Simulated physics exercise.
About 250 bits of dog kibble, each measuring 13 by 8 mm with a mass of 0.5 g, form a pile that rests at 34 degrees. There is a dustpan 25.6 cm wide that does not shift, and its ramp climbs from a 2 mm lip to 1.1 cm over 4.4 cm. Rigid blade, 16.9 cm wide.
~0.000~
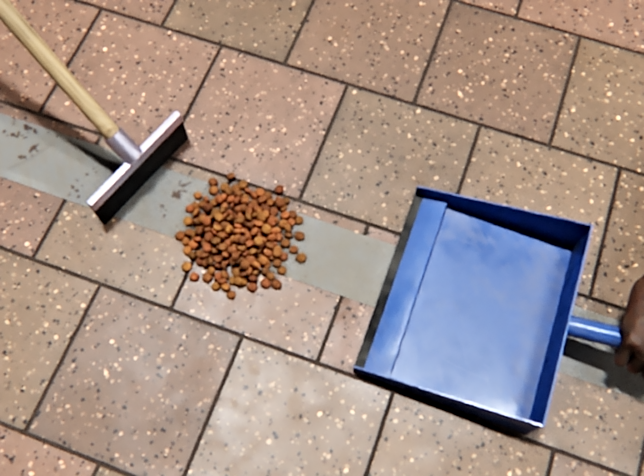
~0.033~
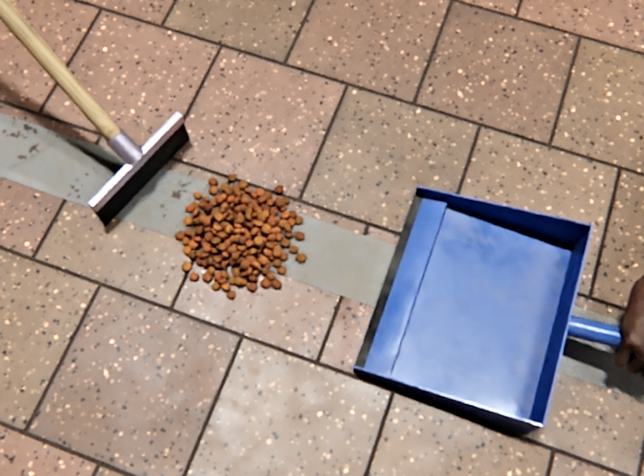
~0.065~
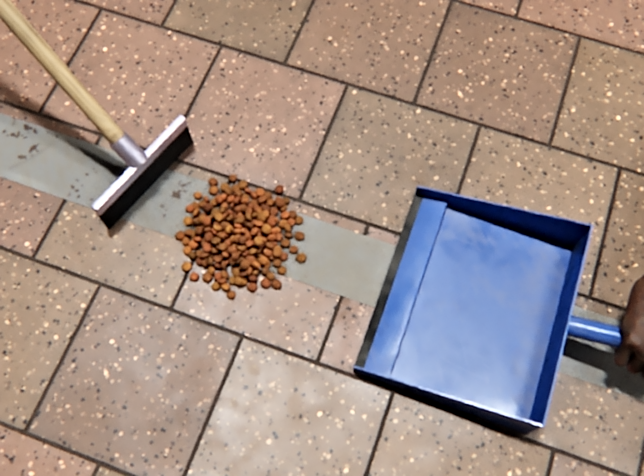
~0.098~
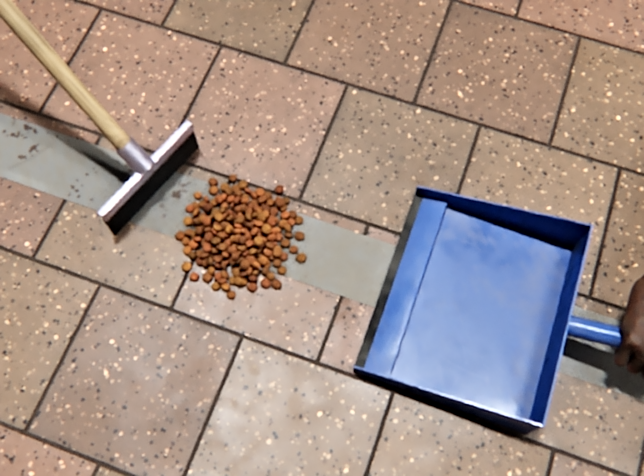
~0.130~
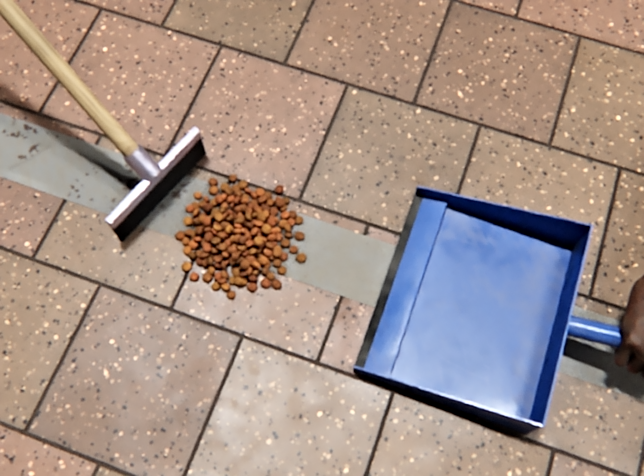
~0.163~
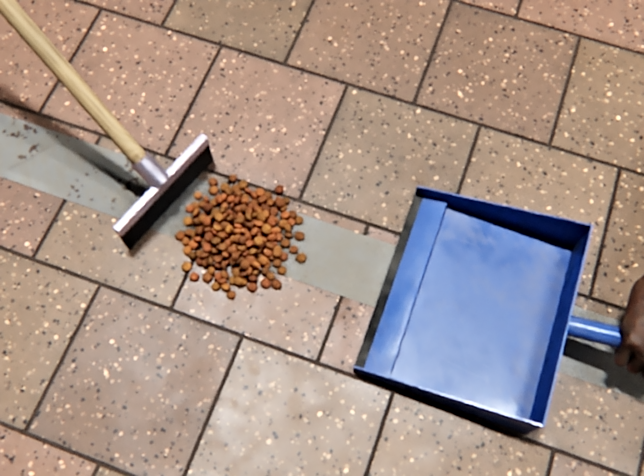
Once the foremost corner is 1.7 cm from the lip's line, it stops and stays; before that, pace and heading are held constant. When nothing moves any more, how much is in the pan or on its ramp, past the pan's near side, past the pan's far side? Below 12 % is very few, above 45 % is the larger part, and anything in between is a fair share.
Pan: A fair share, near side: A fair share, far side: Very few.
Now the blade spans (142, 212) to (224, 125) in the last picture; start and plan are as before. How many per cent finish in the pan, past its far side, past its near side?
Per cent by place - pan 5, far side 0, near side 0.
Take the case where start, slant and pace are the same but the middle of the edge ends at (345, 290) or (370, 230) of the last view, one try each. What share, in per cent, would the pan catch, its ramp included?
About 30 and 10 per cent.
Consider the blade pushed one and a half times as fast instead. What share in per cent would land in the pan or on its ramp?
It would be around 25 percent.
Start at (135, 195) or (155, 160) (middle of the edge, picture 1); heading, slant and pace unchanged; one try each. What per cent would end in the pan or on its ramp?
Around 15 percent, then around 20 percent.
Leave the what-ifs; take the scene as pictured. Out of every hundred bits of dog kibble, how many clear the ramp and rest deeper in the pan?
Around 5 in a hundred.
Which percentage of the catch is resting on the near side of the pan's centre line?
Share: Approx. 100 %.
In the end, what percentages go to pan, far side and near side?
In per cent: Pan 25; near side 25; far side 0.
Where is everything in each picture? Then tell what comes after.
In the first frame, blade from (94, 205) to (178, 119), moved 0.0 cm, 0 of the pieces shifted so far; middle of the pieces at (238, 232); pan at (482, 311).
In the second frame, blade from (95, 207) to (179, 120), moved 0.2 cm, 0 of the pieces shifted so far; middle of the pieces at (238, 232).
In the third frame, blade from (98, 210) to (183, 123), moved 1.0 cm, 0 of the pieces shifted so far; middle of the pieces at (238, 232).
In the fourth frame, blade from (105, 216) to (189, 128), moved 2.2 cm, 0 of the pieces shifted so far; middle of the pieces at (238, 232).
In the fifth frame, blade from (112, 223) to (197, 135), moved 3.6 cm, 0 of the pieces shifted so far; middle of the pieces at (238, 232).
In the sixth frame, blade from (120, 231) to (204, 142), moved 5.1 cm, 0 of the pieces shifted so far; middle of the pieces at (238, 232); pan at (482, 311). Its pace works out near 0.45 m/s, heading 23 degrees towards the viewer's side.
After 0.47 s, middle of the blade 18 cm from the lip; 0 % over the lip, far side 0 %, near side 0 %.
Then, at 0.68 s, middle of the blade 9 cm from the lip; 0 % over the lip, far side 0 %, near side 15 %.
After 1.00 s, middle of the blade 4 cm from the lip; 25 % over the lip, far side 0 %, near side 25 %.
By 1.4 s all is still; pan 25 %, near side 25 %, far side 0 %, in front of the lip or behind the blade 50 %.
